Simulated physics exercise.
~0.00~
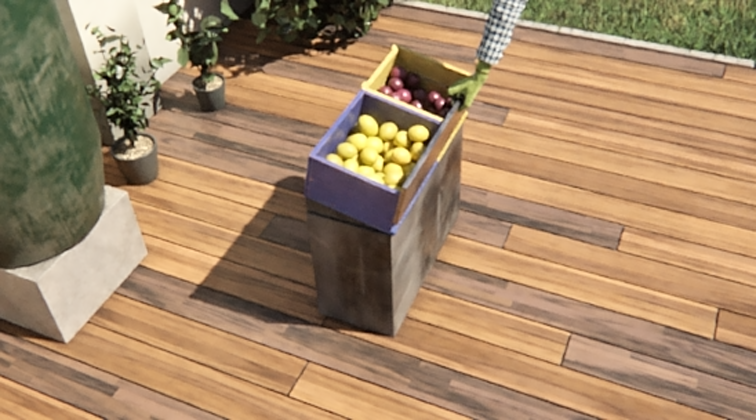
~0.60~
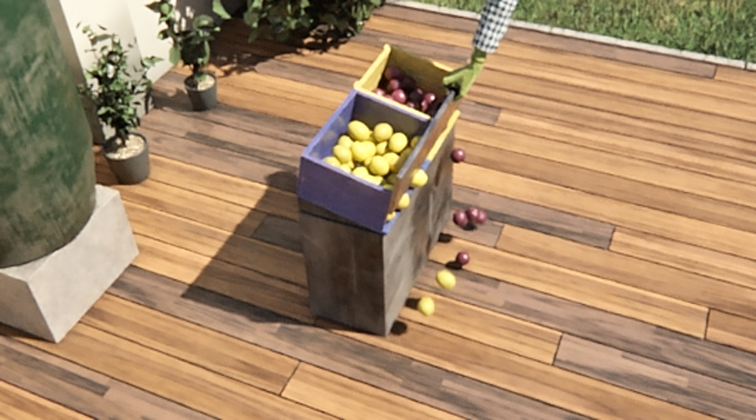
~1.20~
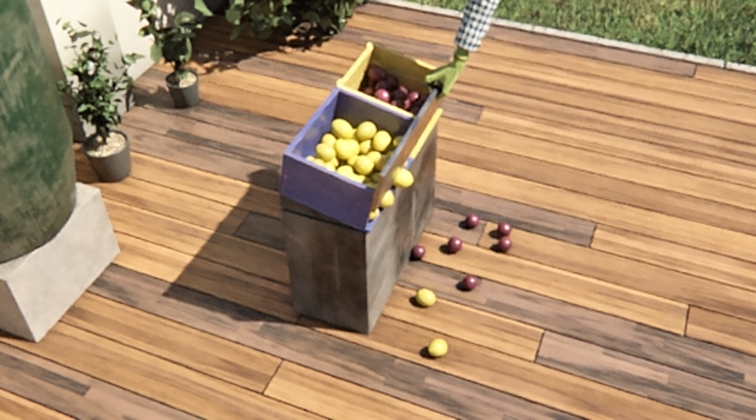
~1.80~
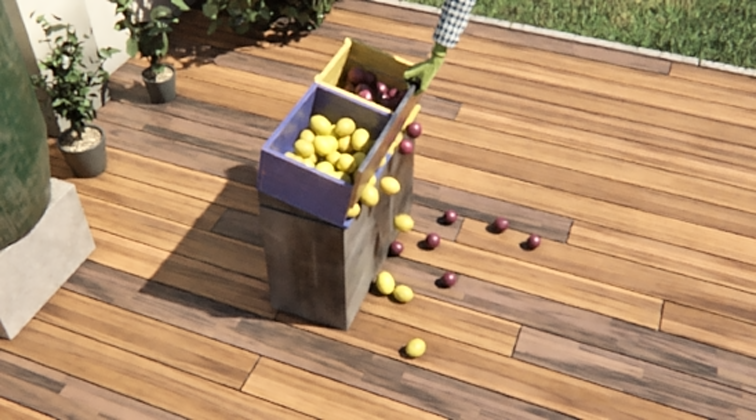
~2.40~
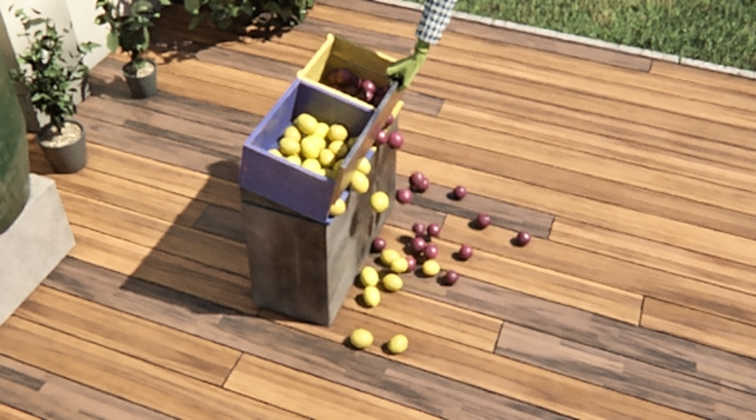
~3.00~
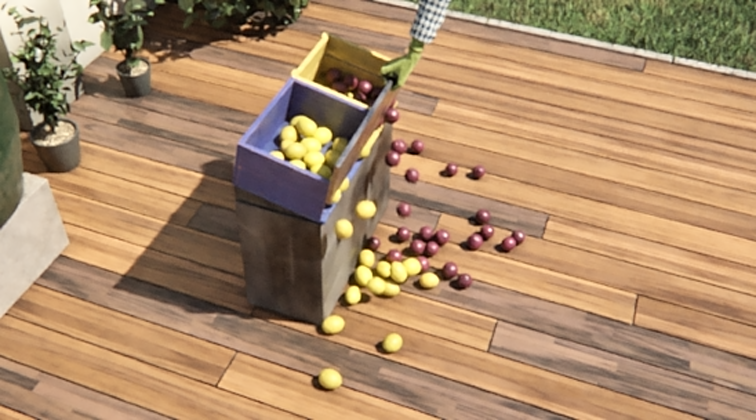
Red onions and lemons spill from two bins onto the deck as a gloved hand holds the gate.
